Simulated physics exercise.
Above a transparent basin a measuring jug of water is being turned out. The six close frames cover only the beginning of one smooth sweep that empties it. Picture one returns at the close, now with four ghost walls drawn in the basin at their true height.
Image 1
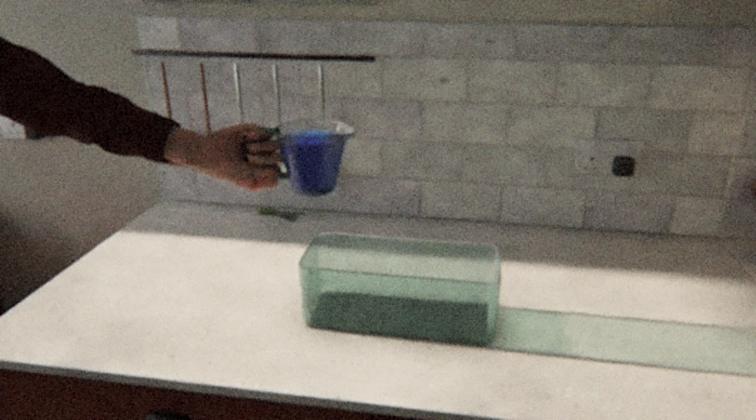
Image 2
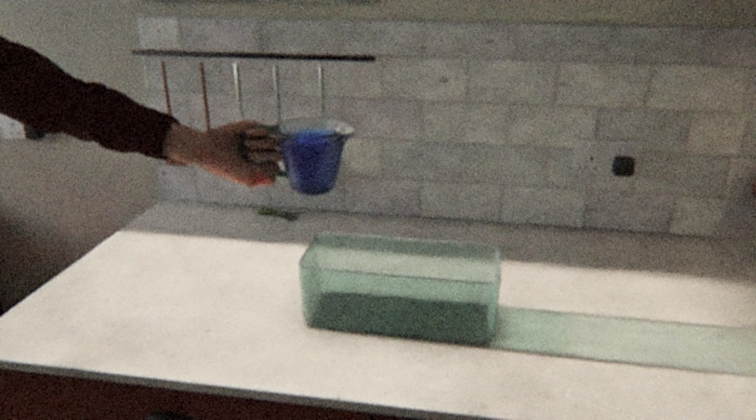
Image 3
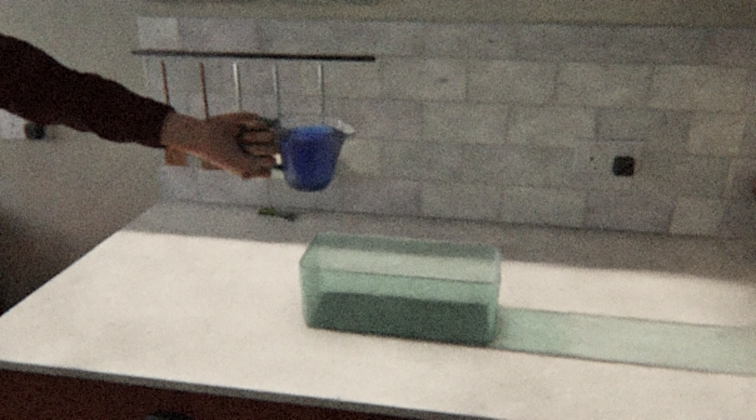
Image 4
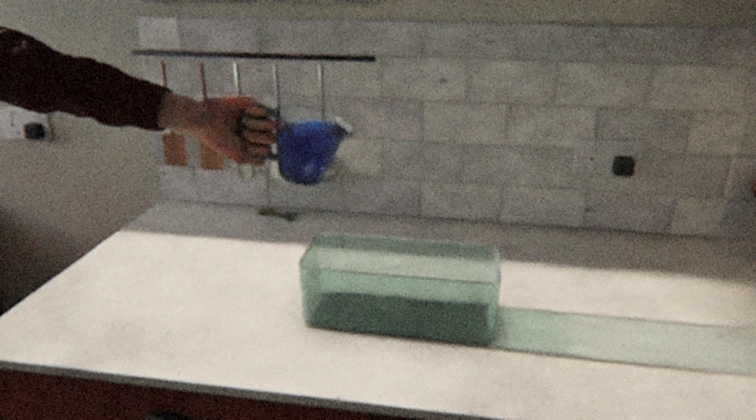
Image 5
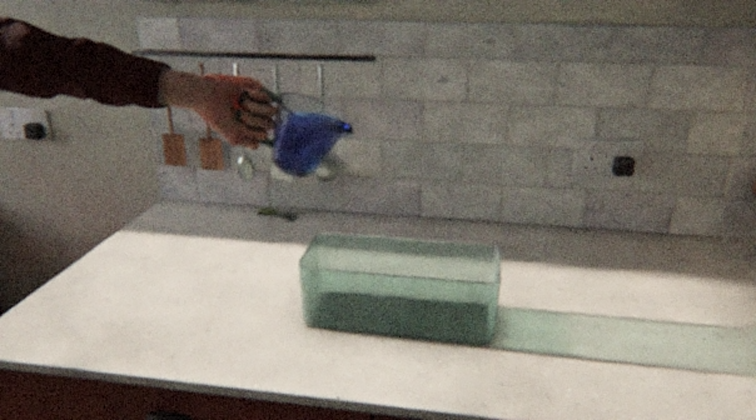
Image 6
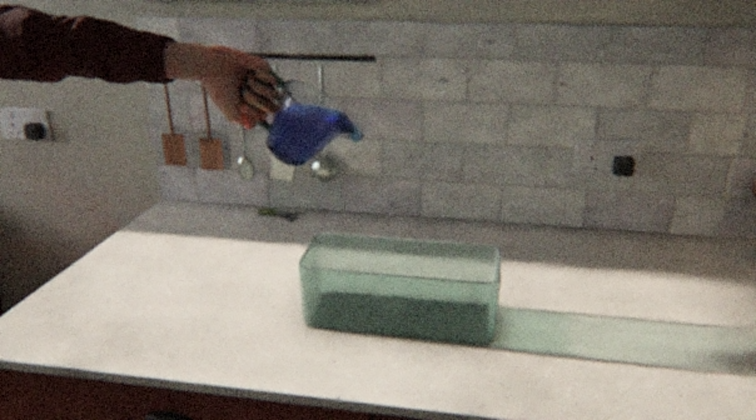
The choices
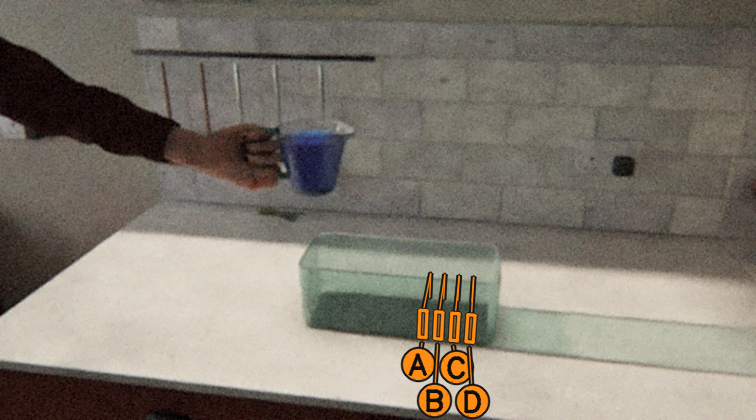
The clip shows a hand holding a measuring jug of blue liquid above a clear, green-tinted basin on a pale countertop, first upright, then tilting it steadily to the right until liquid reaches just over the lip.
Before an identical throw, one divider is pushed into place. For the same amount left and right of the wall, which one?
Take A.
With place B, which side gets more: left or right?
More ends on the left.
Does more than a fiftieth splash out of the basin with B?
Yes, it does.
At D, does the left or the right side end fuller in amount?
The left one.
On the marked copy, A at (422, 342); B at (437, 344); C at (453, 345); D at (469, 347).
With A, about 42 % ends left of the wall and 55 % right of it; 3 % is lost outside.
With B, about 87 % ends left of the wall and 5 % right of it; 8 % is lost outside.
With C, about 89 % ends left of the wall and 4 % right of it; 7 % is lost outside.
With D, about 91 % ends left of the wall and 6 % right of it; 4 % is lost outside.
